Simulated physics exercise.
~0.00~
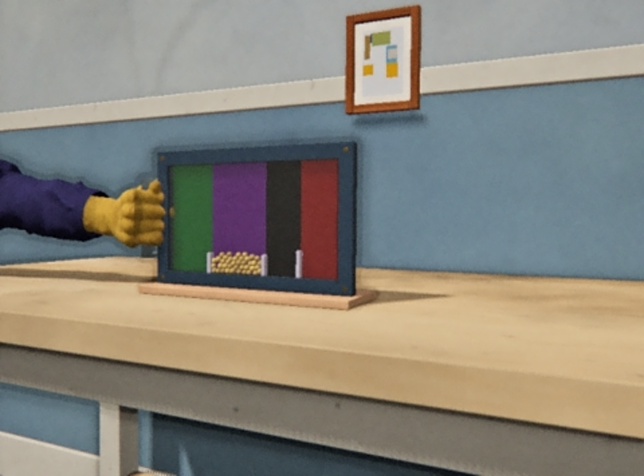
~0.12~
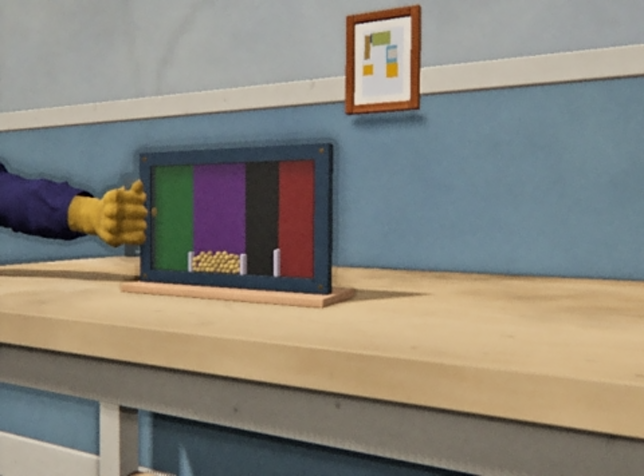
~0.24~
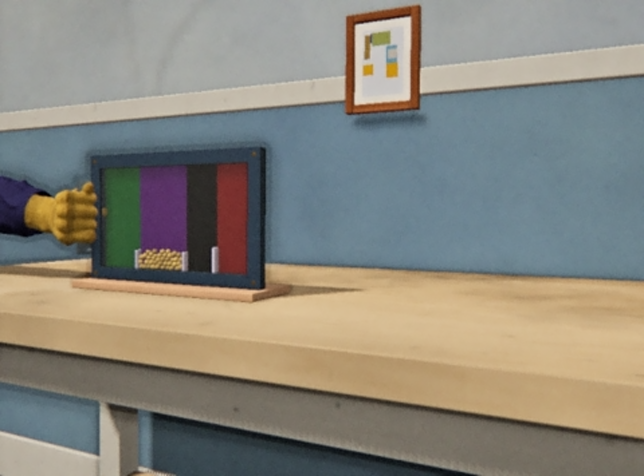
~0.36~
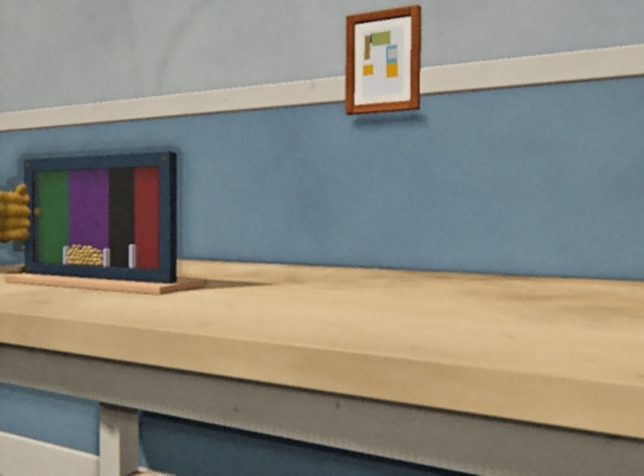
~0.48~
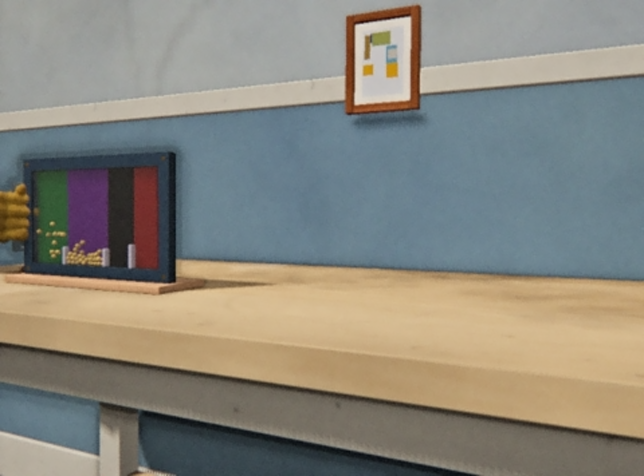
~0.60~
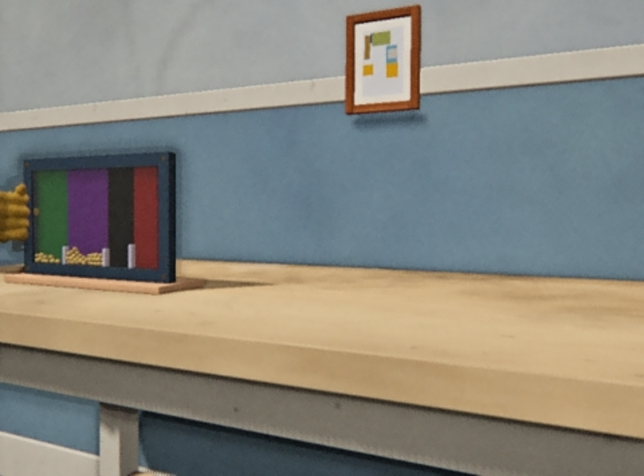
Clear-faced organiser pushed left along a table by a yellow-gloved hand, stopping as some chickpeas spill from purple into green and settle.
